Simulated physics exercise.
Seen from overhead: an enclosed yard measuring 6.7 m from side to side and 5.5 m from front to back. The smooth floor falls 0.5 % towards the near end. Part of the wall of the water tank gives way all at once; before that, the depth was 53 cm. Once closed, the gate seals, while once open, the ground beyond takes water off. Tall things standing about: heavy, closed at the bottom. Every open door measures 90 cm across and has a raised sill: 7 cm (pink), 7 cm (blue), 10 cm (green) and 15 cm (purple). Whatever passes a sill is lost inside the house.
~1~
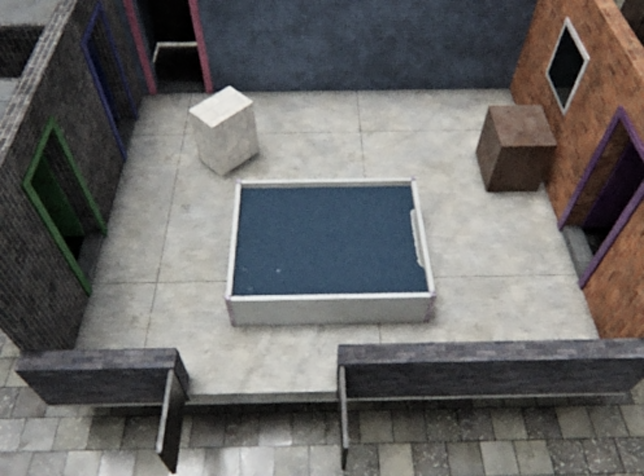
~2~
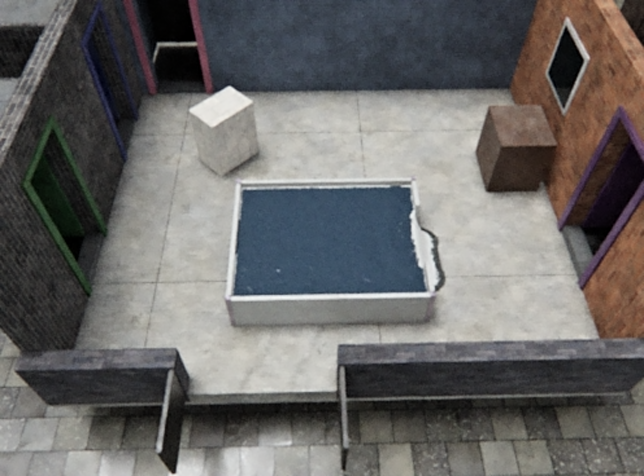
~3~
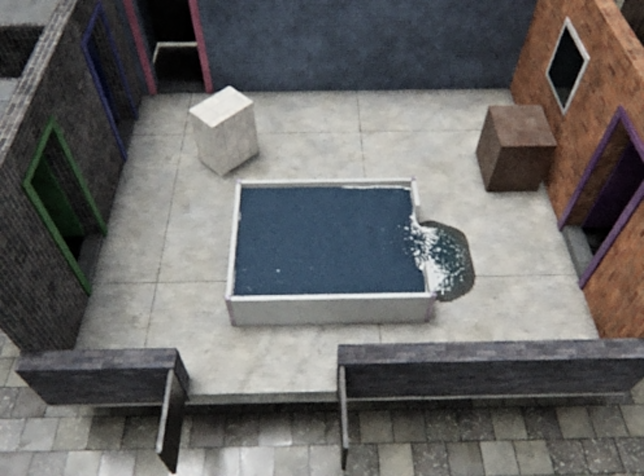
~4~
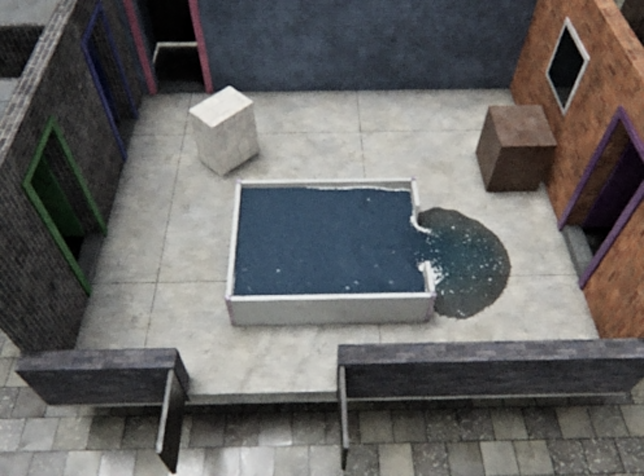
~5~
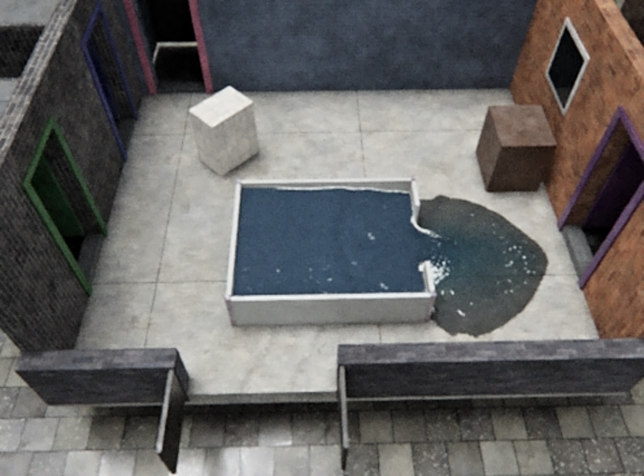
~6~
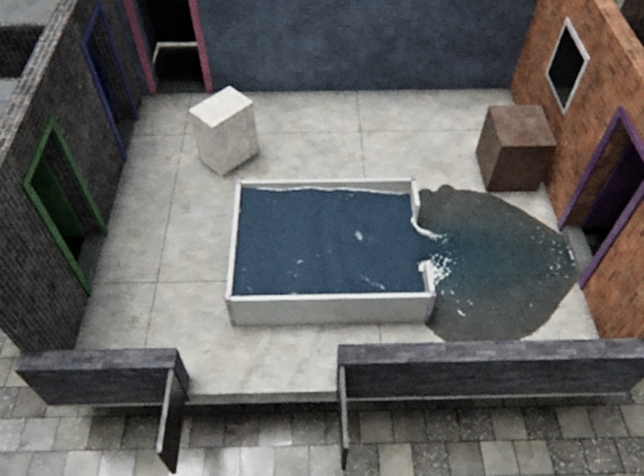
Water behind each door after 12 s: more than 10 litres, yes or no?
Pink door: No; blue door: No; green door: No; purple door: Yes.
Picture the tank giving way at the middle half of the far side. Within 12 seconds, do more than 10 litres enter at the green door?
Note: Green door, short of the limit.
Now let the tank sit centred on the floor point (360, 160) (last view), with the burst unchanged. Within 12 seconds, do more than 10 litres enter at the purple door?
In that case purple comes out short of the limit.
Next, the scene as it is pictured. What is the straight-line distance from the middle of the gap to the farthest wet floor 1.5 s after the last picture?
That comes to near 4.4 m out.
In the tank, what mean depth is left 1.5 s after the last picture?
The average depth is around 35 cm.
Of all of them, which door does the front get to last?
Looks like the blue door.
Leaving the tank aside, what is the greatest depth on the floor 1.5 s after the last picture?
Depth max: Approx. 29 cm.
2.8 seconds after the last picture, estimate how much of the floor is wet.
Roughly 35 percent.
Then, 0.7 s after the last picture water covers 20 % of the floor and is deepest (29 cm) near (430, 262); pink door not reached, blue door not reached, green door not reached, purple door 27 cm at the sill, 22 L in.
Then, 1.5 s after the last picture water covers 25 % of the floor and is deepest (29 cm) near (594, 327); pink door not reached, blue door not reached, green door not reached, purple door 26 cm at the sill, 60 L in.
Then, 2.8 s after the last picture water covers 35 % of the floor and is deepest (27 cm) near (608, 366); pink door not reached, blue door not reached, green door not reached, purple door 23 cm at the sill, 124 L in.
Then, 6.3 s after the last picture water covers 70 % of the floor and is deepest (20 cm) near (608, 366); pink door not reached, blue door not reached, green door 4 cm at the sill, 0 L in, purple door 16 cm at the sill, 165 L in.
Then, 11.3 s after the last picture water covers 100 % of the floor and is deepest (12 cm) near (608, 366); pink door 7 cm at the sill, 0 L in, blue door 7 cm at the sill, 0 L in, green door 4 cm at the sill, 0 L in, purple door 9 cm at the sill, 167 L in.
